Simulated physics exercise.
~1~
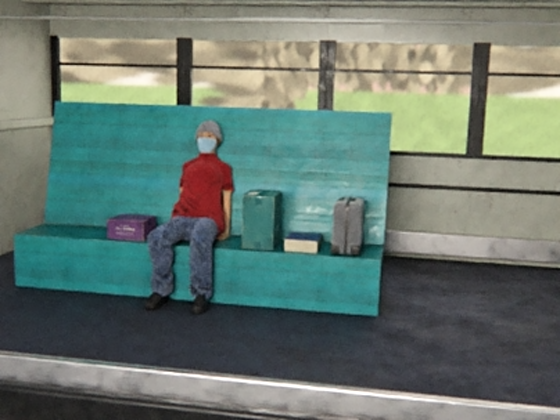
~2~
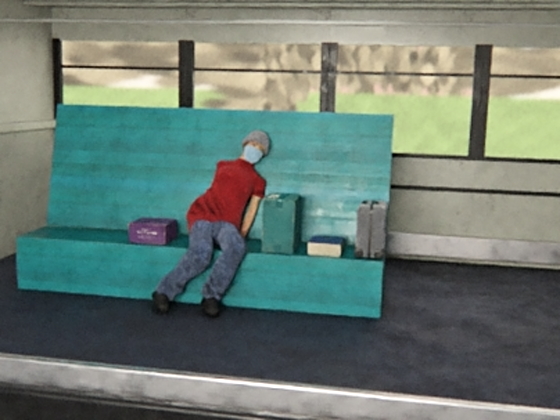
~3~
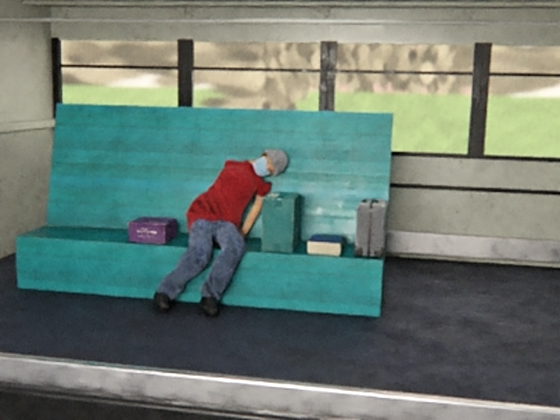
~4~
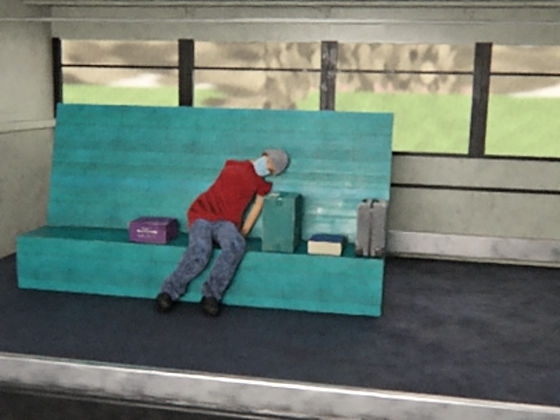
At first, a masked sleeper in a grey cap, red shirt and jeans sits slumped on a teal bench beneath a row of windows, with a purple carton to the left and a teal pack, a small blue item and a grey case to the right. Then the loose things slide a short way right along the seat, and the sleeper's upper body tips right toward the pack. The torso sinks a little lower, arms hanging loose. Finally everything settles, with the sleeper leaning by the upright pack, hips still on the seat, and the grey case standing near the bench's right end.
